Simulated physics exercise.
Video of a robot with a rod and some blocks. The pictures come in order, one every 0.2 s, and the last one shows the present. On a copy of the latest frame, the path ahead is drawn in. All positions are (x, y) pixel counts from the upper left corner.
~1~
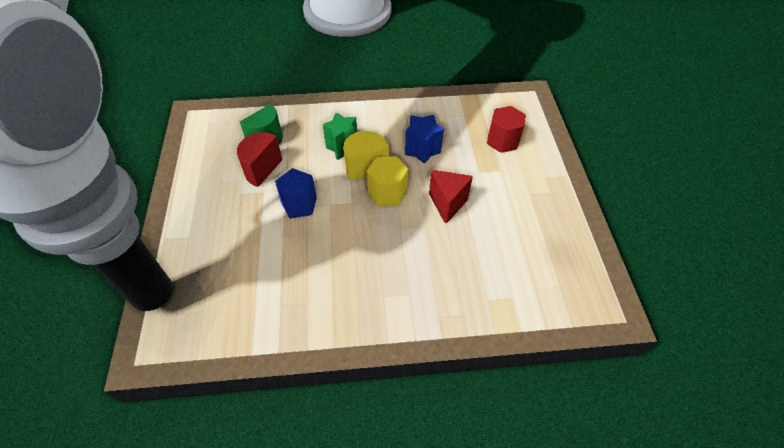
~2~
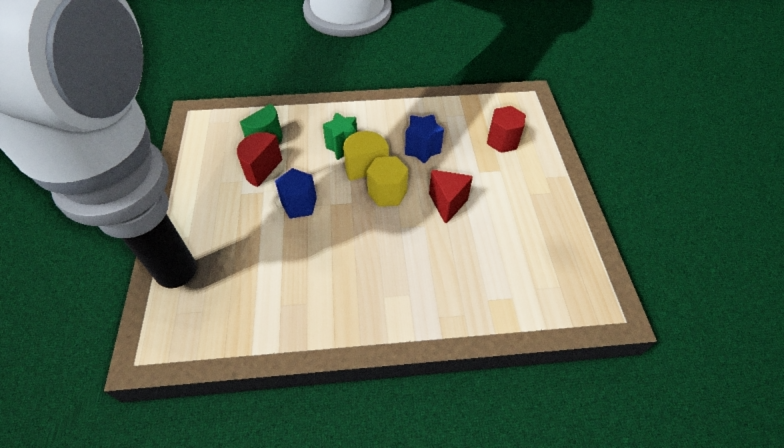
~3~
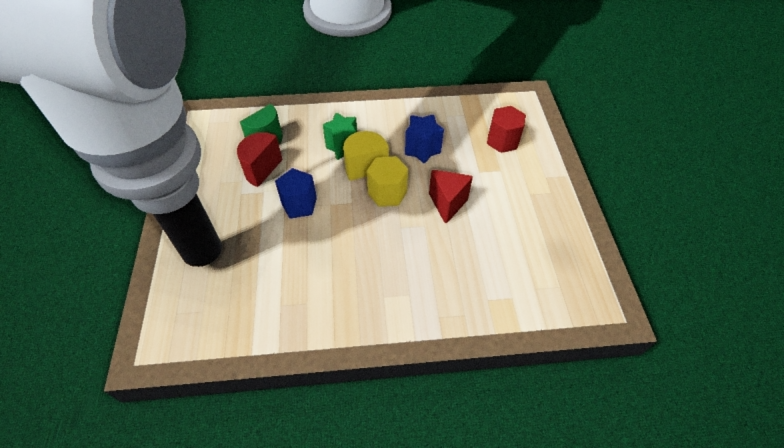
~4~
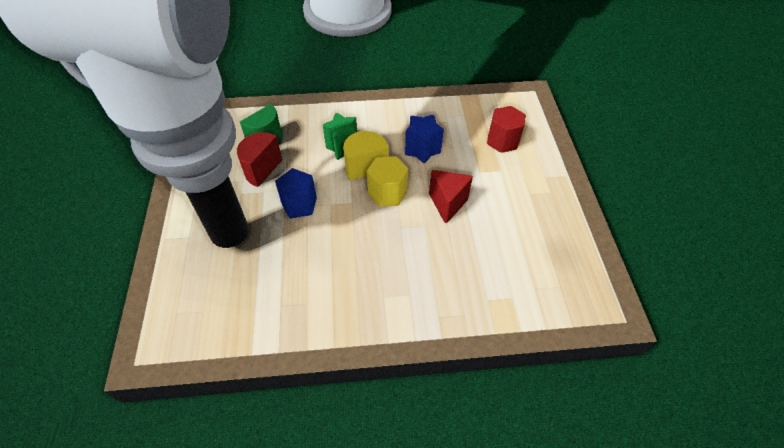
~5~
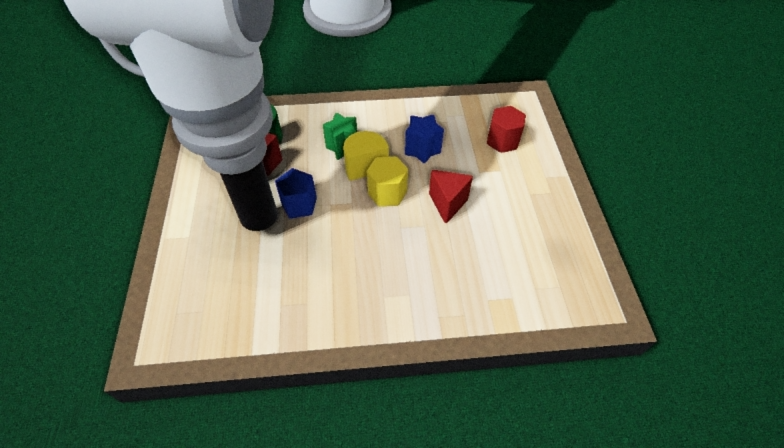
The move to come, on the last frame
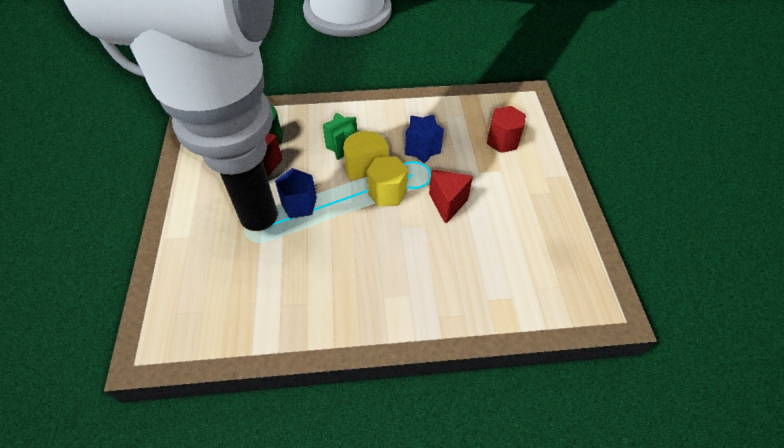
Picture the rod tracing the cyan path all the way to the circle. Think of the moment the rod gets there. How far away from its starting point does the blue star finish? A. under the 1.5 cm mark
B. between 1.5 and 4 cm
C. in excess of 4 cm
It's A.
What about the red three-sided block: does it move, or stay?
The red three-sided block will not stay where it is.
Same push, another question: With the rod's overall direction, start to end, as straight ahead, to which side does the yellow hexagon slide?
Measured against the direction from start to end, the yellow hexagon shifts toward the right-hand side.
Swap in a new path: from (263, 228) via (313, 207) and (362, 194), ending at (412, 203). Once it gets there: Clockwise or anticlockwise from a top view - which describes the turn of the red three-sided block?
It turns round clockwise.
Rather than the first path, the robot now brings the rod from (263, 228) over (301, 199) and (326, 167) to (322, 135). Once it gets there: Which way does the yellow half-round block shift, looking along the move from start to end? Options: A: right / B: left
A: Right.
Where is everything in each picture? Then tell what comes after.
The first picture shows rod tip (152, 293); block tops, blue pentagonal block (294, 182); yellow half-round block (364, 143); yellow hexagon (388, 169); blue star (424, 125); red three-sided block (451, 182).
The second picture shows rod (176, 271); blocks unchanged.
The third picture shows rod (202, 250); blocks unchanged.
The fourth picture shows rod (230, 232); blocks unchanged.
The fifth picture shows rod (259, 216); blue pentagonal block (294, 182); yellow half-round block (364, 143); yellow hexagon (388, 169); blue star (424, 125); red three-sided block (451, 182).
Path on the board, from (263, 228) to (414, 175).
The first path, step by step. One third of the way, rod (315, 197); blue pentagonal block (329, 161), turned 50° anticlockwise.
Two thirds of the way, rod (366, 179); blue pentagonal block (341, 148), turned 80° anticlockwise; yellow half-round block (377, 130), turned 20° clockwise; yellow hexagon (404, 167).
At the end, rod (414, 163); blue pentagonal block (341, 148), turned 80° anticlockwise; yellow half-round block (377, 130), turned 20° clockwise; yellow hexagon (449, 163), turned 65° clockwise; blue star in place; red three-sided block (470, 185), turned 55° clockwise.
